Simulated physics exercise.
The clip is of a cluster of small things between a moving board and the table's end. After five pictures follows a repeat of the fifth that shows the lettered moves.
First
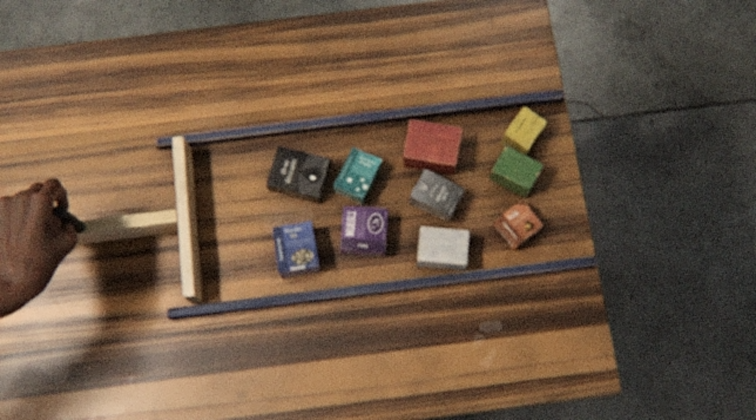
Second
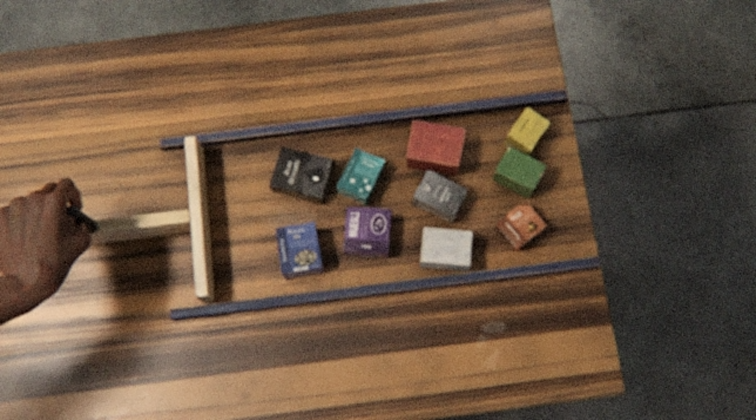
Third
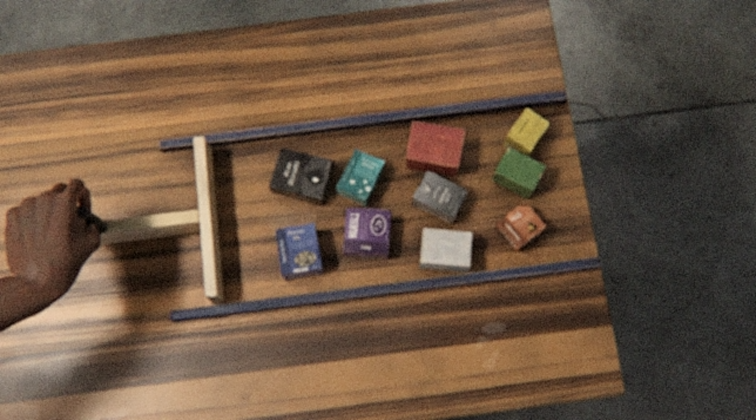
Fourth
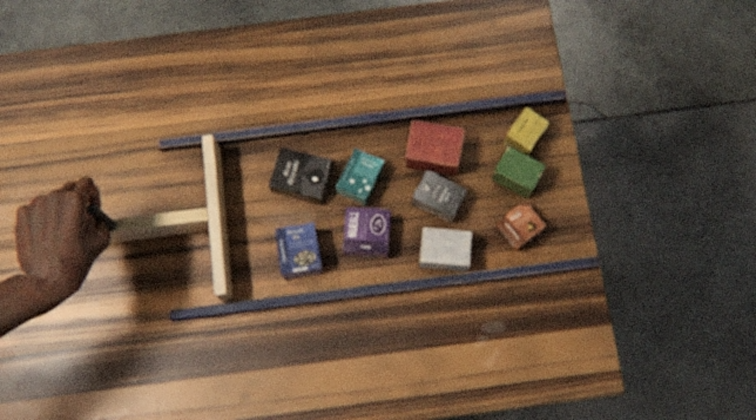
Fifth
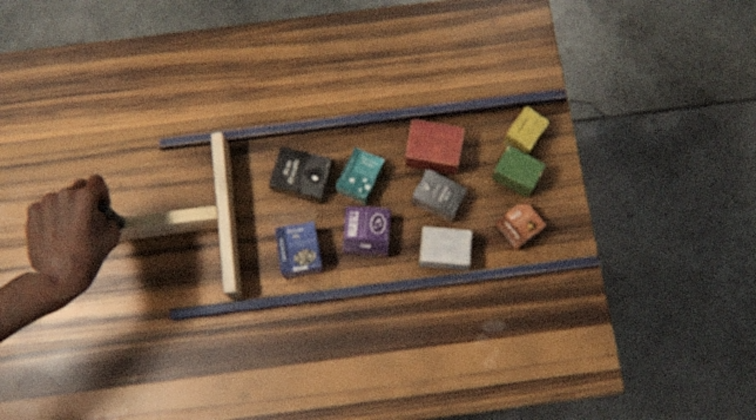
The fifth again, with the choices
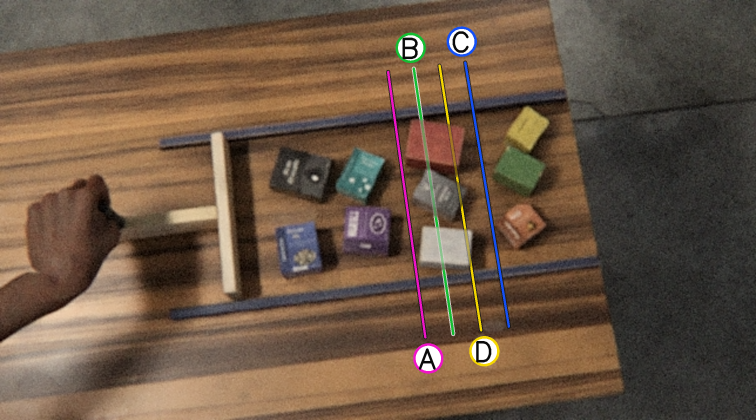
A hand slides a wooden board slowly right toward small coloured boxes on a table.
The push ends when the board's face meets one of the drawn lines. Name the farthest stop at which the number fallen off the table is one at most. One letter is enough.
No farther than B.
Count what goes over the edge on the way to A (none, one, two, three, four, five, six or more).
By then, none.
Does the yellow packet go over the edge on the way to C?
By then, yes.
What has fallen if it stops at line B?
The yellow packet goes over.
On the marked copy, A at (406, 199); B at (433, 196); C at (486, 189); D at (459, 193).
Taking B. A third of the way, board (299, 201); blue packet (333, 247); black box (330, 166).
Two thirds of the way, board (374, 192); yellow packet (537, 129); orange packet (534, 217).
When it is over, board (429, 185); yellow packet over the edge; orange packet (584, 208); one fallen.
As for the rest, A is within the limit but short; C drops six; D drops three.
